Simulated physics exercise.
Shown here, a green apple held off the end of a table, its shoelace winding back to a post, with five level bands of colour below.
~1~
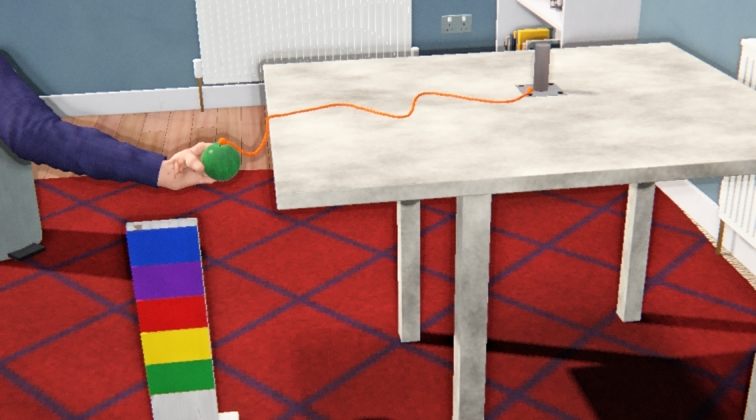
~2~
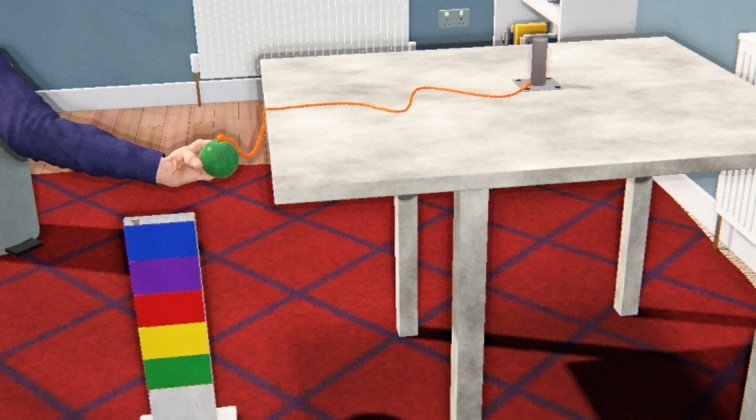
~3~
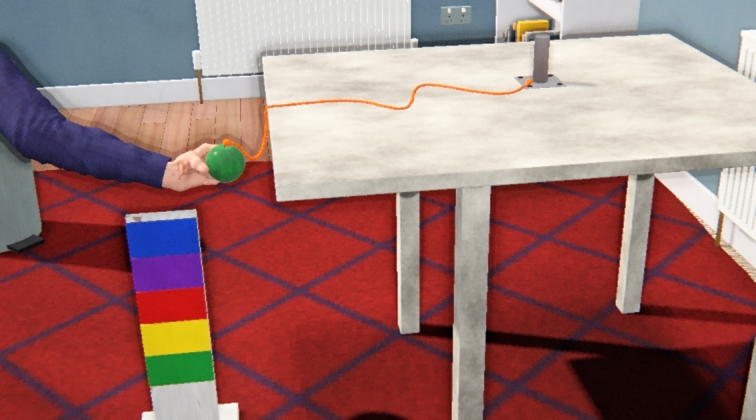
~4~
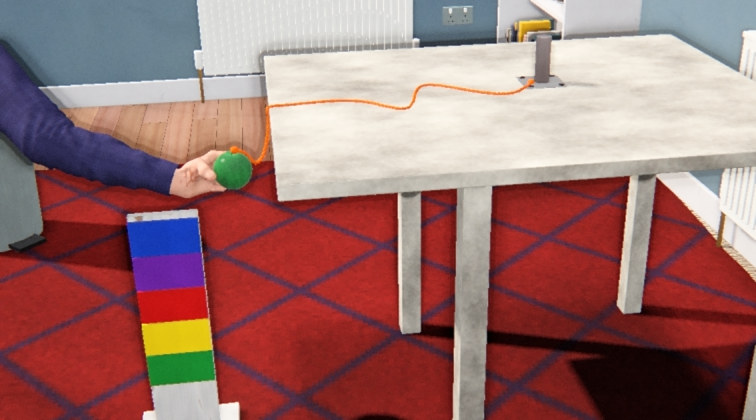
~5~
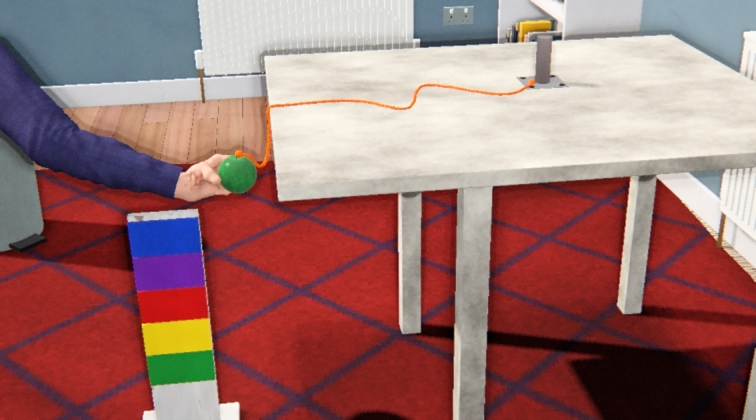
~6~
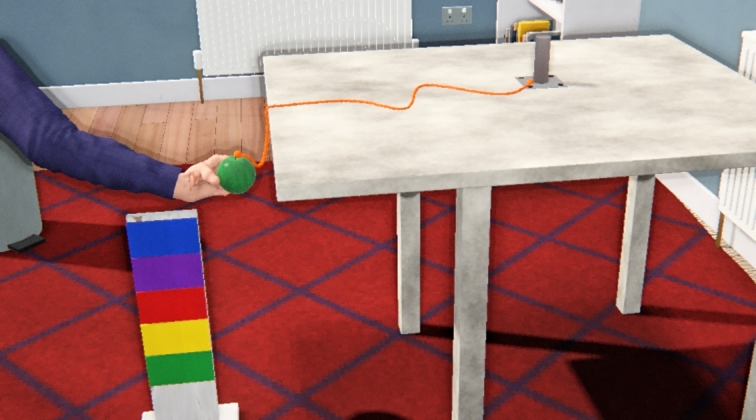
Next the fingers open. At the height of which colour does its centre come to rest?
Its centre hangs level with the red band.
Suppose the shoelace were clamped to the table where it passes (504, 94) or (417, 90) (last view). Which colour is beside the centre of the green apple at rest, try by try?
Try by try: Red; purple.
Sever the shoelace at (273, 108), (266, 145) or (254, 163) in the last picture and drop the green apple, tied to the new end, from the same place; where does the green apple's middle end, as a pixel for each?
In that order: (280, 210), (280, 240) and (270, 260).
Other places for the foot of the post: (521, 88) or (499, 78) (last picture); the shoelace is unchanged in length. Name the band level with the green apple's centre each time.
One after the other, yellow; yellow.
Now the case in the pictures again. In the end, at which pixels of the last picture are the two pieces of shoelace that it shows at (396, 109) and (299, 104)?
About (315, 106), and the other about (270, 169).
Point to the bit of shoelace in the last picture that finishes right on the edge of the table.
At (354, 101), roughly.
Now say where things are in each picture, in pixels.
In the first frame, green apple (221, 162); blue (164, 247); purple (168, 282); red (172, 315); yellow (176, 347); green (180, 378).
In the second frame, green apple (220, 159); shoelace through (512, 95) (441, 89) (408, 107) (346, 104) (268, 113).
In the third frame, green apple (226, 163).
In the fourth frame, green apple (233, 170); shoelace through (515, 92) (444, 86) (411, 104) (349, 101) (270, 110).
In the fifth frame, green apple (237, 174).
In the sixth frame, green apple (237, 174); shoelace through (515, 93) (443, 87) (411, 104) (348, 101) (270, 110).
Soon after, apple near (312, 272); level with red.
After that, apple near (263, 294); level with red.
In the end, apple near (275, 296); level with red. Its middle rests at the red band.
